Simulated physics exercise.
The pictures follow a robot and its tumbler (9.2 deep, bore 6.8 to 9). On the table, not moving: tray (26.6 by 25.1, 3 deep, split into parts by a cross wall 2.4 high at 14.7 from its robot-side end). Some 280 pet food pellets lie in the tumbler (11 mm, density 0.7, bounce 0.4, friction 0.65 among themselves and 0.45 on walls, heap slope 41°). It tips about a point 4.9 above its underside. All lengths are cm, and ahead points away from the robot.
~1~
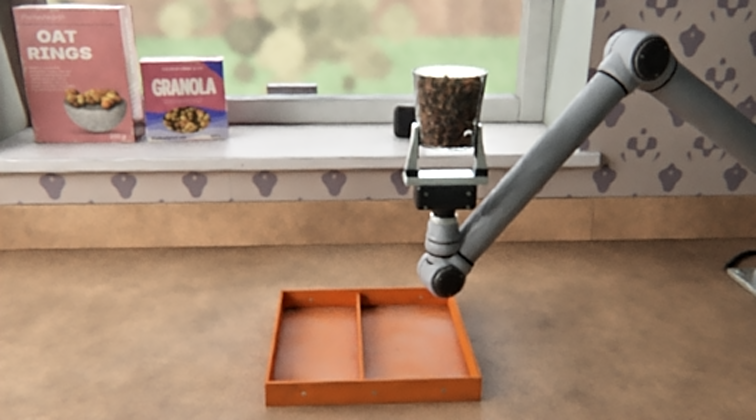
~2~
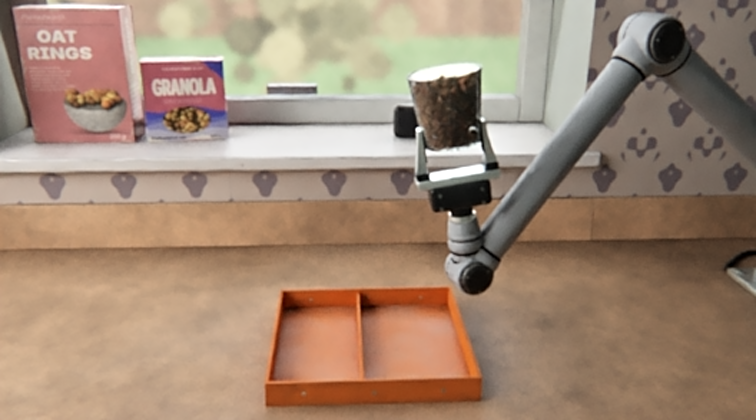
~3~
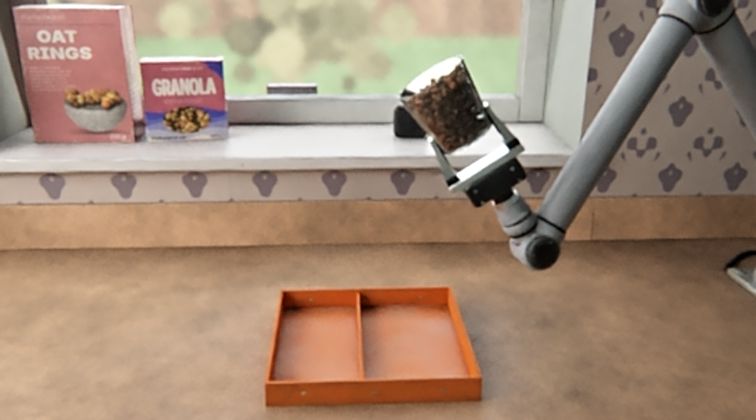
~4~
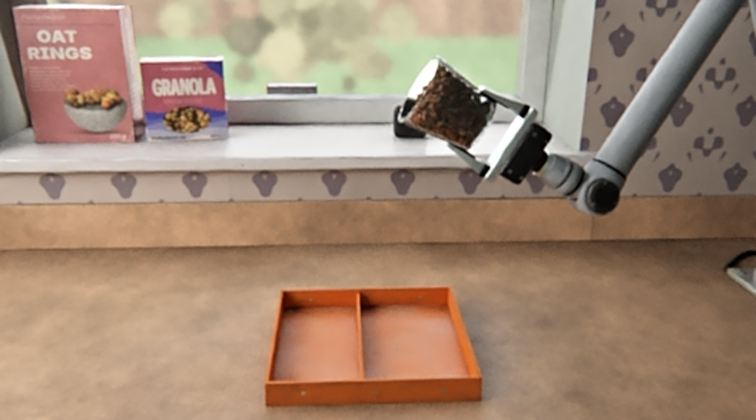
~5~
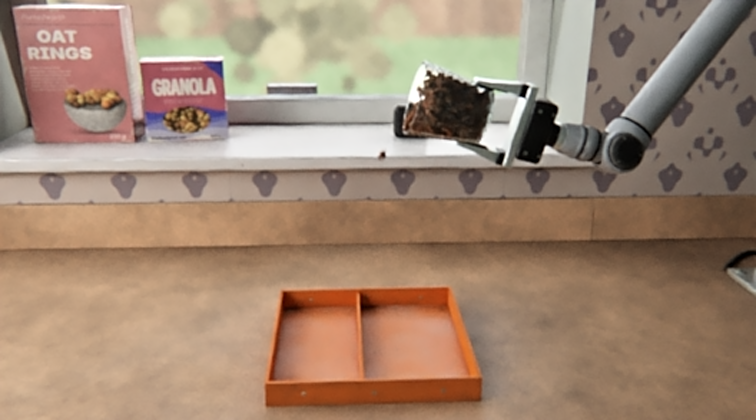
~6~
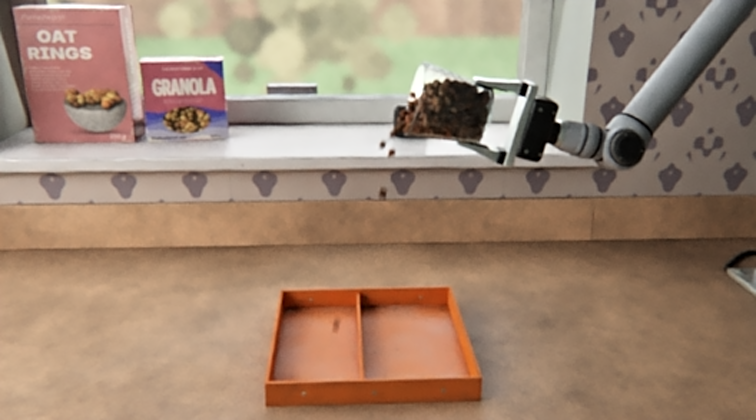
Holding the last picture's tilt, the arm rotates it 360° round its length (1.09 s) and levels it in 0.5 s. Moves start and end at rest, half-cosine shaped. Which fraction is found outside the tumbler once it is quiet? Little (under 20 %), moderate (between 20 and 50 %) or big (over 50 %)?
A moderate share, between 20 and 50 %, ends outside the tumbler.
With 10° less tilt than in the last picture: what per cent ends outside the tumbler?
Some 10 per cent.
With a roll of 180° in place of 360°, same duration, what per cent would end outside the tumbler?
In that case some 20 per cent.
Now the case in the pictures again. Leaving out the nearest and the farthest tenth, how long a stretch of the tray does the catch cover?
About 20 cm.
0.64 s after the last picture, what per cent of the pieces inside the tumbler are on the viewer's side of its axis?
About 60 per cent.
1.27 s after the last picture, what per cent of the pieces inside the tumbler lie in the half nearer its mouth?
About 40 per cent.
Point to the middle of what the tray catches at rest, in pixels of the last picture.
Near (349, 356).
Then, 0.64 s on, tipped 76°, highest piece 38 above the table; 235 in the tumbler, 12 in the robot-side part, 9 in the far-side part, 23 in flight or on a rim.
Then, 1.27 s on, tipped 54°, highest piece 38 above the table; 198 in the tumbler, 43 in the far-side part, 35 in the robot-side part, 1 on the table or floor, 2 in flight or on a rim.
Then, 1.79 s on, upright, highest piece 39 above the table; 197 in the tumbler, 43 in the far-side part, 38 in the robot-side part, 1 on the table or floor.
Then, 2.49 s on, upright, highest piece 39 above the table; 197 in the tumbler, 43 in the far-side part, 38 in the robot-side part, 1 on the table or floor.
In the end, 197 in the tumbler, 43 in the far-side part, 38 in the robot-side part, 1 on the table or floor. That is 29 % outside the tumbler.
